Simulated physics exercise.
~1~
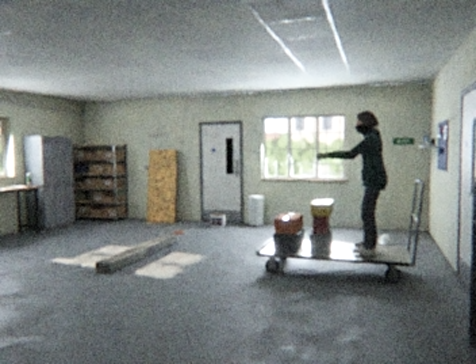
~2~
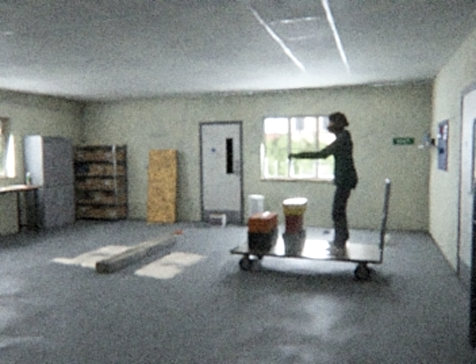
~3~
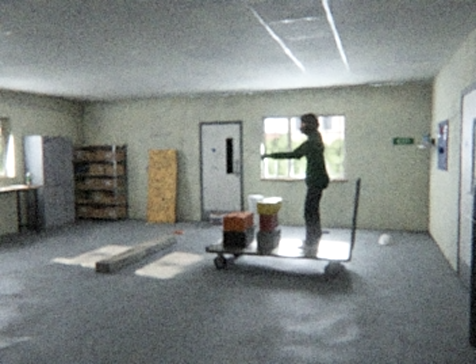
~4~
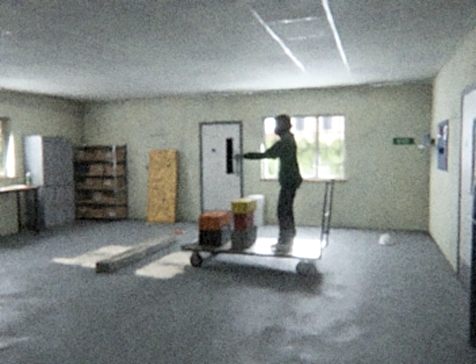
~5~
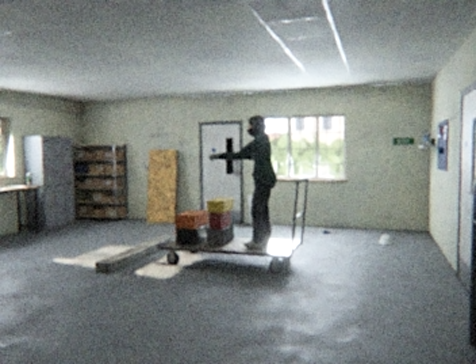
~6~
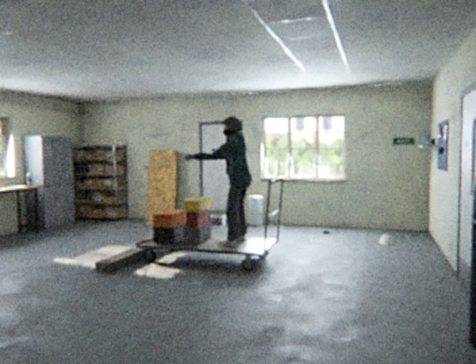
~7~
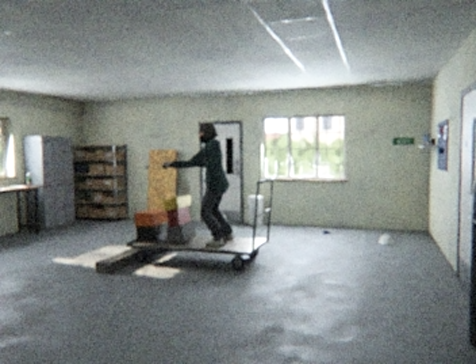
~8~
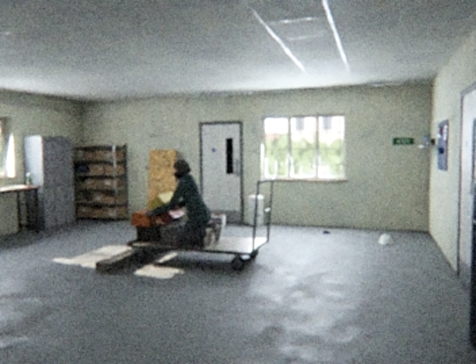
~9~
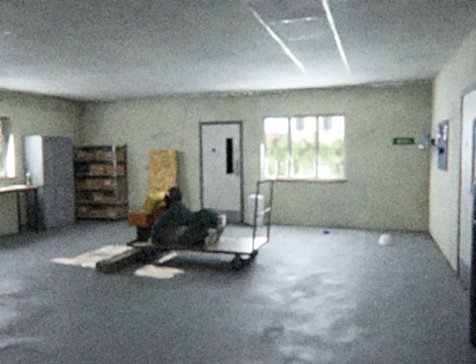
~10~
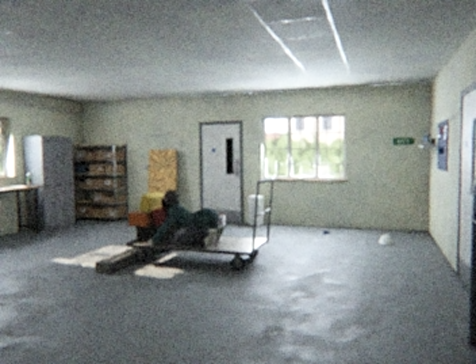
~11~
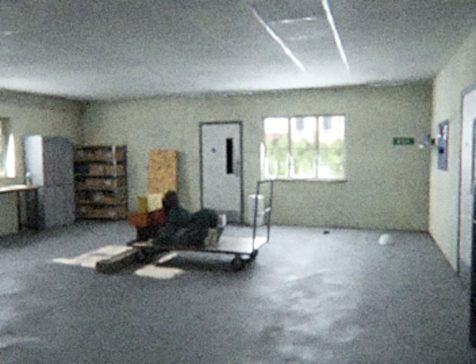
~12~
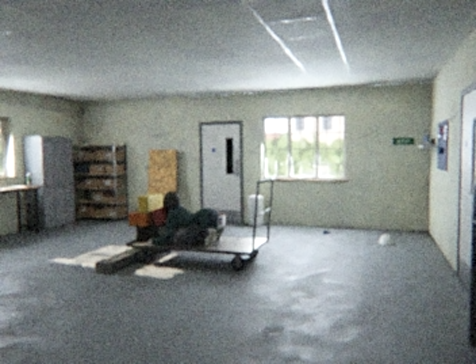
A flatbed trolley carrying a standing person with outstretched arms and several coloured boxes rolled left across the room until it stopped at a beam on the floor; the boxes shifted and tipped, and the person pitched forward, ending slumped on the deck behind them.
